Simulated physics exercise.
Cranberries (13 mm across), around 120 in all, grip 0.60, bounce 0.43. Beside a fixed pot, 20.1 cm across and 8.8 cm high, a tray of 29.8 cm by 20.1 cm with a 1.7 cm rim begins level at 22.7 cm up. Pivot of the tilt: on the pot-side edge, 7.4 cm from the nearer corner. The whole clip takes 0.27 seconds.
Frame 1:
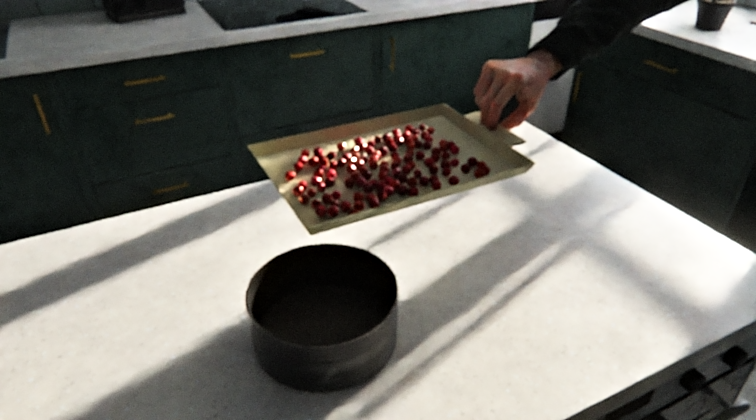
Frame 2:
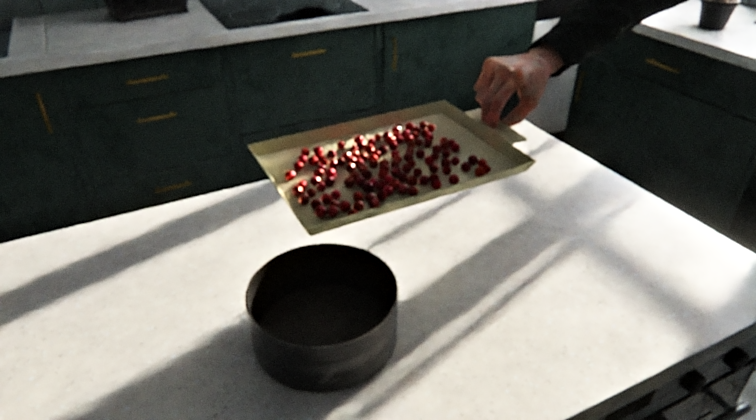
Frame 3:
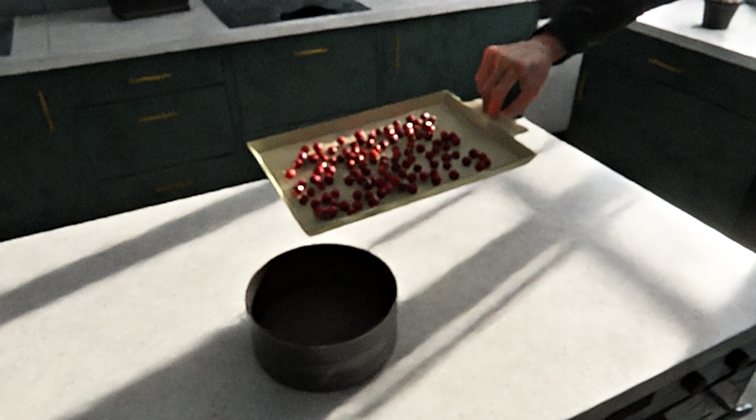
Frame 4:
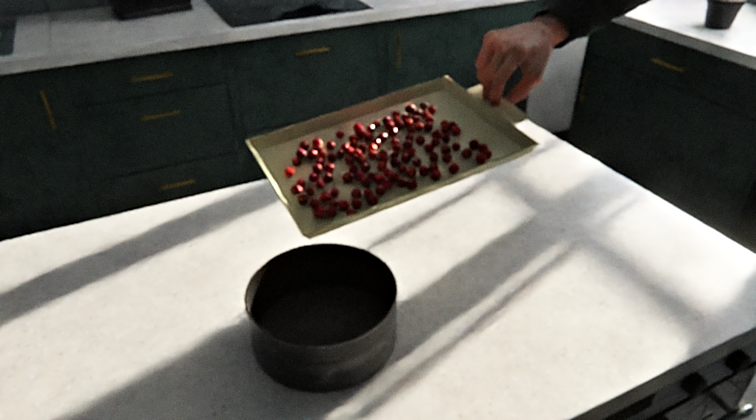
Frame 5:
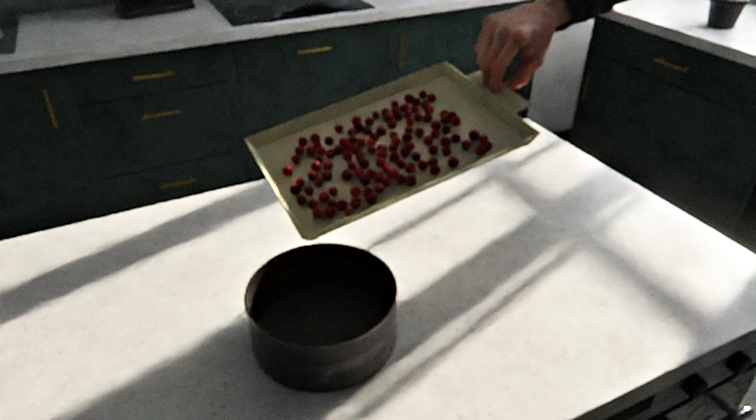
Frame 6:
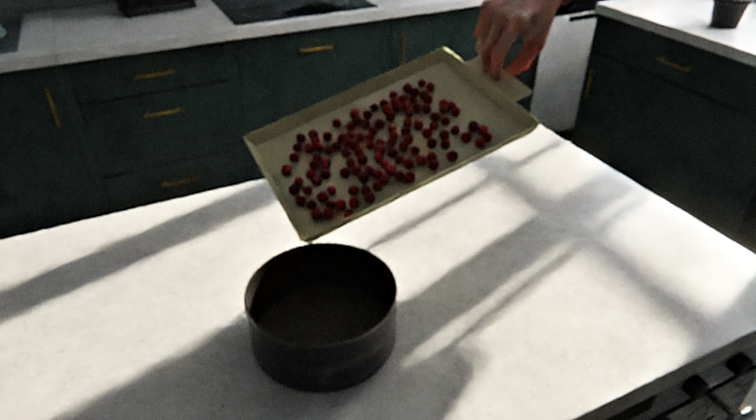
A hand in a dark sleeve, at the upper right, grips the handle of a pale, shallow tray of small red berries, seen from above in a kitchen with dark green cabinets. Below the tray, a dark round pot sits on a white counter striped with shadows. The hand slowly raises the right side, tilting the tray down toward the left, while the berries barely shift.
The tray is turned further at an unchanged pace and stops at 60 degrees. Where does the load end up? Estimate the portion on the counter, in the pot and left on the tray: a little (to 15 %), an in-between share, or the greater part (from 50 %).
Counter: An in-between share; pot: An in-between share; left on the tray: An in-between share.
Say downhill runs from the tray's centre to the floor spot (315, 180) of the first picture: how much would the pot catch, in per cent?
My best guess is some 20 per cent.
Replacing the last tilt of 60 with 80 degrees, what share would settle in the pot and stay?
It would be near 65 per cent.
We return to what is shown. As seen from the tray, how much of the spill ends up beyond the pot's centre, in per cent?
I reckon around 90 per cent.
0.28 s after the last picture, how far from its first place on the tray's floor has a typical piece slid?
Roughly 7 cm.
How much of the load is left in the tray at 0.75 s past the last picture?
Roughly 65 percent of the load, I'd say.
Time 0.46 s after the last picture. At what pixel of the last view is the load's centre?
Roughly (319, 181).
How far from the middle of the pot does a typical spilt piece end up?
Distance: Around 20 cm.
Then, 0.28 s after the last picture, tilt 38 degrees; the tray holds 100 %, the pot 0 %.
Then, 0.46 s after the last picture, tilt 53 degrees; the tray holds 100 %, the pot 0 %.
Then, 0.75 s after the last picture, tilt 60 degrees; the tray holds 65 %, the pot 10 %.
In the end, counter 30 %, pot 30 %, tray 40 %.
